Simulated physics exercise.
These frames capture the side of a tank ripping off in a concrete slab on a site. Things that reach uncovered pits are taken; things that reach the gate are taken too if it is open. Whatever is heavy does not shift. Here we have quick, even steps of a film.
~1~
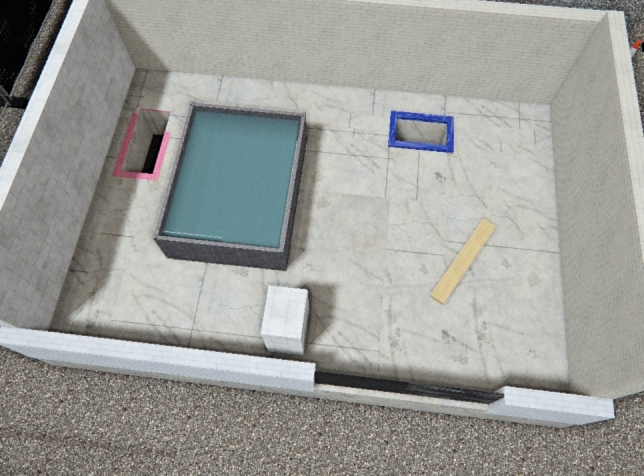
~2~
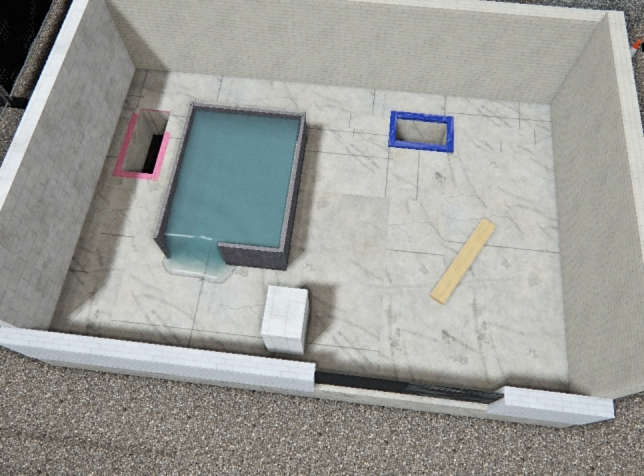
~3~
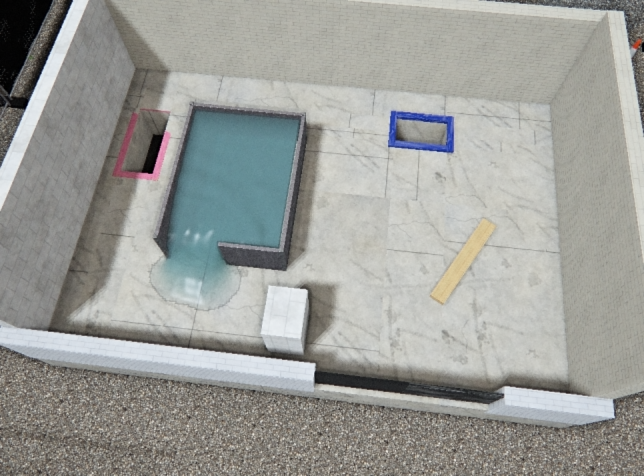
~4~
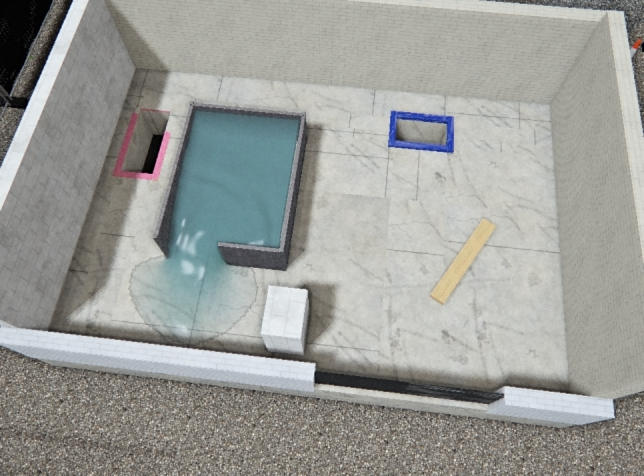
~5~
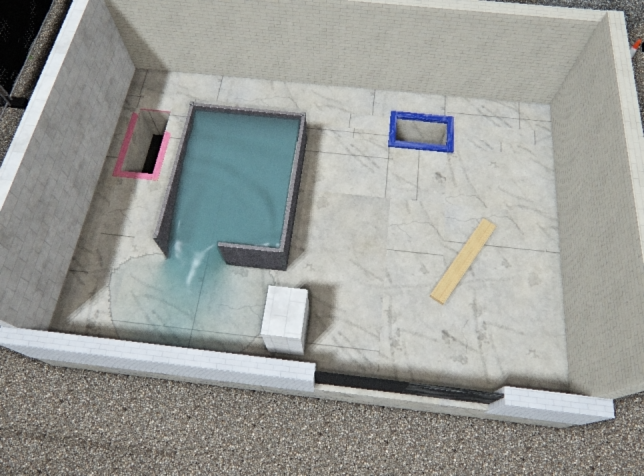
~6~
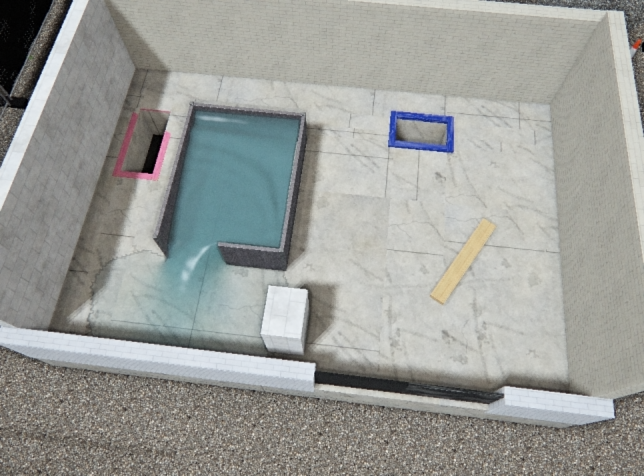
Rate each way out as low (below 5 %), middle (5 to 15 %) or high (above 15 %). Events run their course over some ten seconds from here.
Ratings - gate: Low; blue pit: Low; pink pit: High.
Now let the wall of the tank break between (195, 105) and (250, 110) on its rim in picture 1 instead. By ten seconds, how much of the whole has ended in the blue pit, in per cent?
Per cent to blue: 6.
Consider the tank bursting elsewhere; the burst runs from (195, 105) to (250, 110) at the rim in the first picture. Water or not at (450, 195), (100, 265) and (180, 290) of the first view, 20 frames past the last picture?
Taking them in order, I'd say swamped, swamped and not reached.
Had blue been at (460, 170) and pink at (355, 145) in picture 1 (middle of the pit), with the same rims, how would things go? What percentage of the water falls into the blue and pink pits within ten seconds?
Per cent by pit - blue: 0 / pink: 8.
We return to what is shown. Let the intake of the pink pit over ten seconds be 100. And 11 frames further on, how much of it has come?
The figure is near 0 per cent.
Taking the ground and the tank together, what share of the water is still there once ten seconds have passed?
Around 74 in a hundred.
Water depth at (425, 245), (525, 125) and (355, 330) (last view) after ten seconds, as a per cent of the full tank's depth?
The depth comes out near 4, 6 and 4 per cent.
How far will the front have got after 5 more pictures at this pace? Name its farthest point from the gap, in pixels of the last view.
Near (354, 377).
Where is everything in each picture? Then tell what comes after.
Still water in the open tank at (234, 175), in the first picture.
Water pours out at (196, 253) and has run to (228, 273), in the second picture.
Water pours out at (196, 253) and has run to (215, 303), in the third picture.
The front is at (196, 339), out from the gap at (196, 254), in the fourth picture.
The front is at a hidden place, out from the gap at (196, 253), in the fifth picture.
Water pours out at (196, 253) and has run to a hidden place, in the sixth picture.
A moment on, water covers 15 % of the floor; the gate 0 %, the blue pit 0 %, the pink pit 0 %.
Next, water covers 25 % of the floor; the gate 0 %, the blue pit 0 %, the pink pit 0 %.
Then, water covers 50 % of the floor; the gate 0 %, the blue pit 0 %, the pink pit 3 %.
Later, water covers 75 % of the floor; the gate 0 %, the blue pit 0 %, the pink pit 12 %.
In the end, water covers 95 % of the floor; the gate 0 %, the blue pit 0 %, the pink pit 27 %.
